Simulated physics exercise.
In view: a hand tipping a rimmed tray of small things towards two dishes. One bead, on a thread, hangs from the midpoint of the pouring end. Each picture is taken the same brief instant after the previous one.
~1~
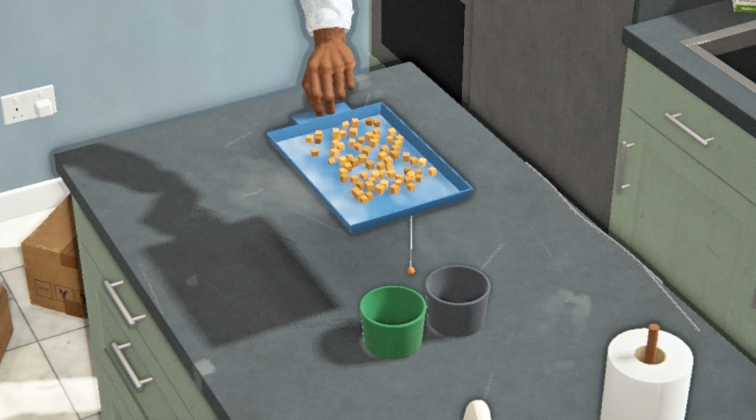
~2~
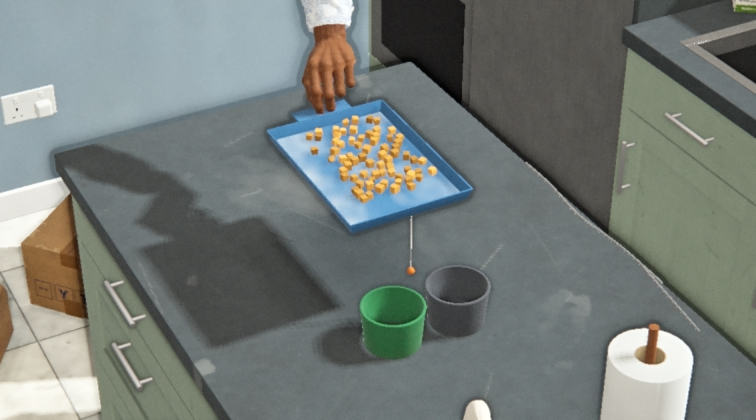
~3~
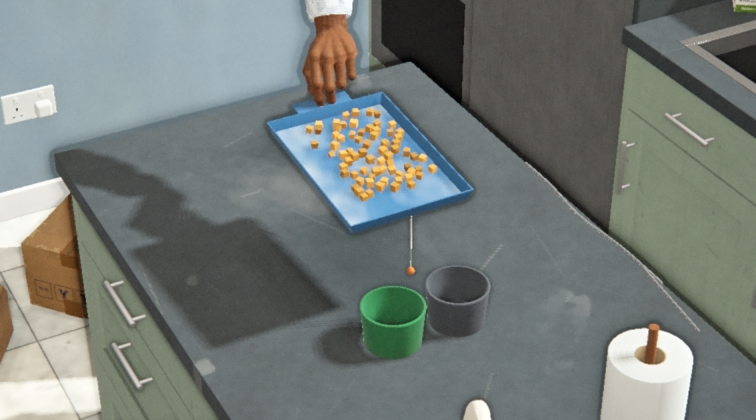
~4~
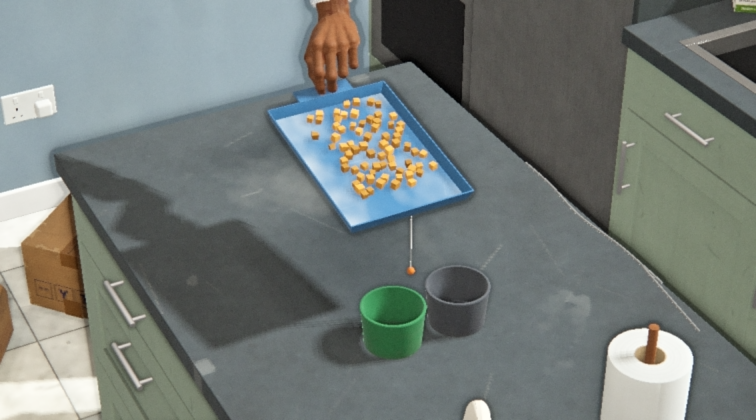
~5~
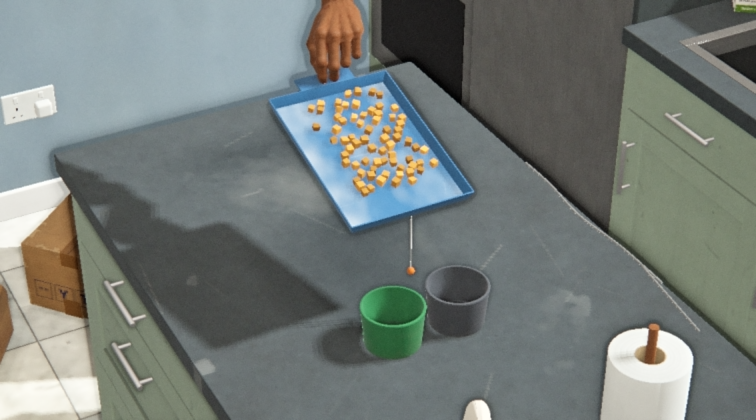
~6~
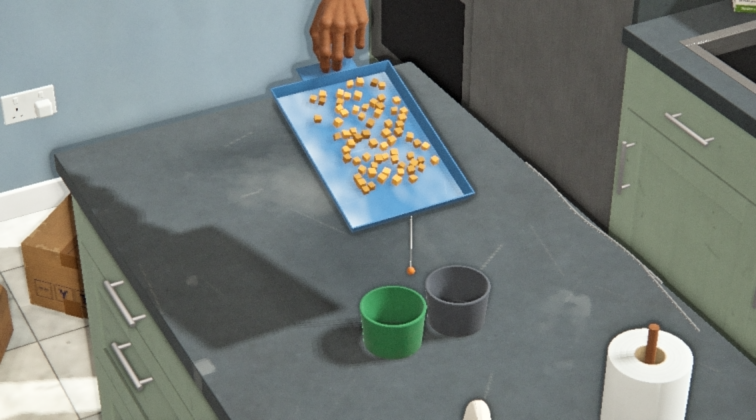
In a kitchen seen from above at an angle, a dark grey worktop stands between a pale blue wall and green cabinets. A hand in a white sleeve holds a blue rimmed tray of golden croutons, an orange bead hanging below its near end, with a green dish and a grey dish in front and a paper roll at right. The hand gradually raises the tray's far end, tilting it towards the dishes, while the croutons stay bunched on it and the camera stays still.
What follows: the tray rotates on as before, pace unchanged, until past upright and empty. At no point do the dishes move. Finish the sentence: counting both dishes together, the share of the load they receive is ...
The share is greater than half.
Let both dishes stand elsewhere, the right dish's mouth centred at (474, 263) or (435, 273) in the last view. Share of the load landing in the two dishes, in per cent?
First placement: Some 30 %; second placement: Some 10 %.
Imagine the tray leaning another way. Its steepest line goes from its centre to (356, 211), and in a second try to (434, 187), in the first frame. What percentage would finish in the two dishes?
The first try yields 20 percent and the second 20 percent.
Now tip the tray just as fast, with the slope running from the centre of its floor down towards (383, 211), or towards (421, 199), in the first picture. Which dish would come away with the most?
For the first slope the lefthand dish, for the second the righthand dish.
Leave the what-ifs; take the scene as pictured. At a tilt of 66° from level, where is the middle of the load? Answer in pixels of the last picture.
The middle of the pieces sits at roughly (424, 202).
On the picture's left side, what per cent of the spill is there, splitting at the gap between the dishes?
20 %, near enough.
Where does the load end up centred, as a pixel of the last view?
Roughly at (451, 325), give or take.
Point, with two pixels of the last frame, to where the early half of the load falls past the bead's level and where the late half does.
Around (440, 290) first; around (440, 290) second.
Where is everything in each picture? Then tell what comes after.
Corners of the pouring end near (352, 222) and (467, 188), level; middle of the load near (370, 165), croutons; left dish near (408, 338); right dish near (473, 316); bead on its thread near (411, 271), in the first frame.
Corners of the pouring end near (352, 222) and (467, 188), level; middle of the load near (370, 164), in the second frame.
Corners of the pouring end near (352, 223) and (468, 188), tipped barely, level across its low end; middle of the load near (370, 160), in the third frame.
Corners of the pouring end near (353, 223) and (468, 189), tipped a little, level across its low end; middle of the load near (371, 154), in the fourth frame.
Corners of the pouring end near (354, 224) and (469, 190), tipped a little, level across its low end; middle of the load near (372, 149), in the fifth frame.
Corners of the pouring end near (354, 224) and (469, 191), tipped clearly, level across its low end; middle of the load near (373, 144); left dish near (408, 338); right dish near (473, 316), in the sixth frame.
Shortly afterwards, tray tipped steeply; all but a few on the tray; a little in the air.
Next, tray tipped past a quarter turn; near two thirds on the tray; a little in the left dish; a little in the right dish; a little outside both; a little in the air.
Some moments later, tray tipped past a quarter turn; near a quarter in the left dish; near half in the right dish; near a third outside both.
In the end, tray tipped past a quarter turn; near a quarter in the left dish; near half in the right dish; near a third outside both.
